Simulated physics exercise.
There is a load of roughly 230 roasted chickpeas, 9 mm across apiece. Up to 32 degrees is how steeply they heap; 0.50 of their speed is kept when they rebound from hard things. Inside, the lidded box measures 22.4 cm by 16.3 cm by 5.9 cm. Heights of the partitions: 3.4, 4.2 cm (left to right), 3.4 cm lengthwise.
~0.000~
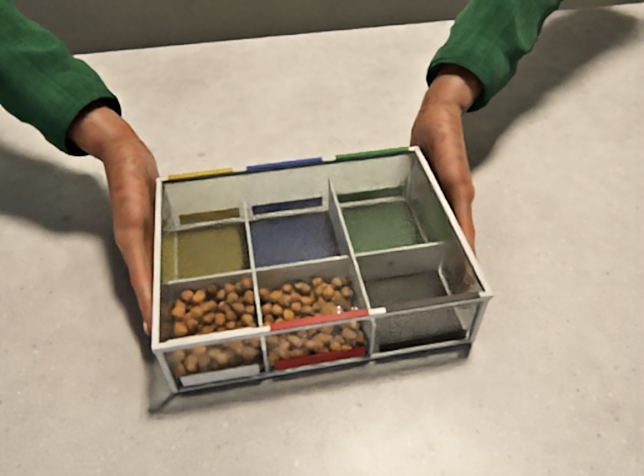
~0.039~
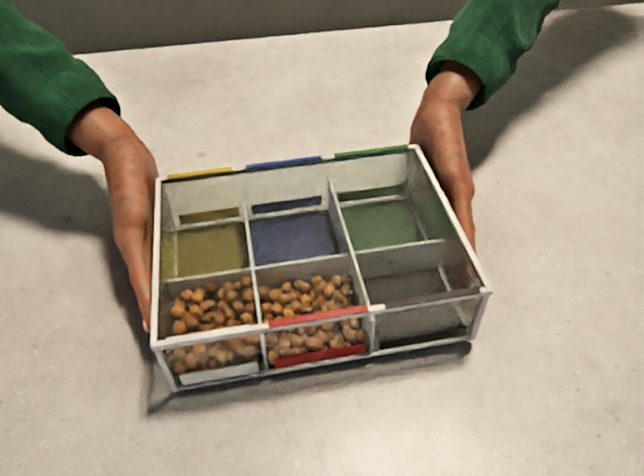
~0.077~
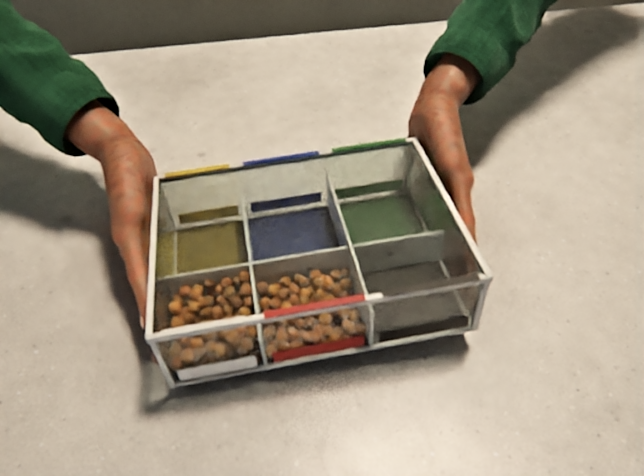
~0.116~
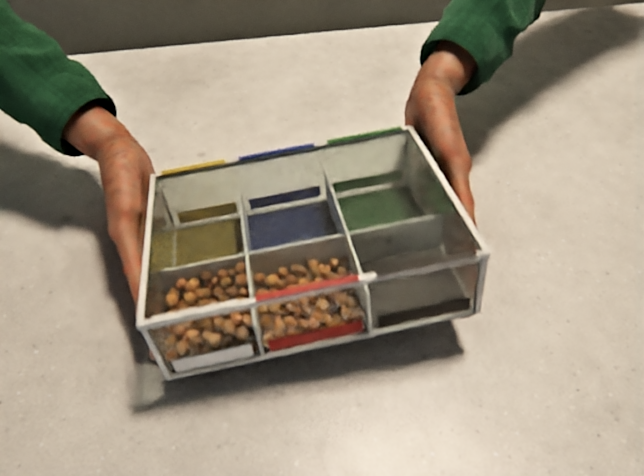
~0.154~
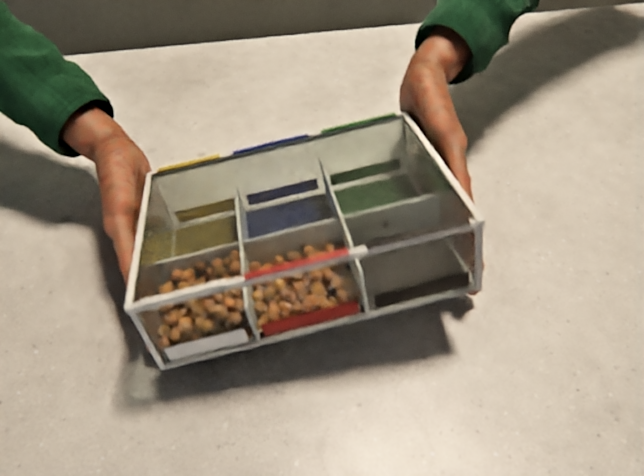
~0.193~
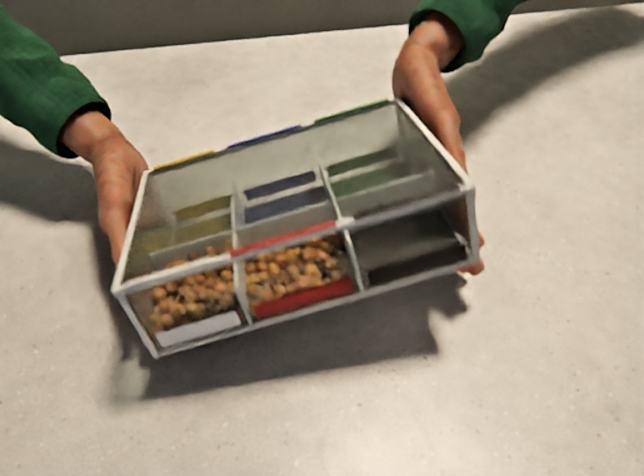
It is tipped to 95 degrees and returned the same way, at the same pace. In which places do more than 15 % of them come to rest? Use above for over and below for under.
Verdicts: Red below, blue below, green below, yellow above, white above, black below.
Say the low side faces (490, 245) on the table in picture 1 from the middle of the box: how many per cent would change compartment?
60 %.
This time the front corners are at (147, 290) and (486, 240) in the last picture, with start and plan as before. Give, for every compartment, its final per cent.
Result - red: 20 %; blue: 25 %; green: 0 %; yellow: 35 %; white: 20 %; black: 0 %.
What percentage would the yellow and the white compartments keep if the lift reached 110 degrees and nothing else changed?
You'd get yellow at 70 % and white at 25 %.
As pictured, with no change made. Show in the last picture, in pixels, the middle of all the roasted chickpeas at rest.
Approximately (204, 264) in the last view.
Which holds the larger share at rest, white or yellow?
More ends up in the yellow one.
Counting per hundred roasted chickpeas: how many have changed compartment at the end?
Result: Roughly 60 %.
After 0.85 s, tilt 95 degrees; red 30 %, blue 5 %, yellow 20 %, white 45 %.
After 1.28 s, tilt 41 degrees; red 5 %, yellow 55 %, white 35 %.
After 1.80 s, tilt 0 degrees; red 5 %, yellow 60 %, white 35 %.
At rest (2.2 s), red 5 %, blue 0 %, green 0 %, yellow 60 %, white 35 %, black 0 %.
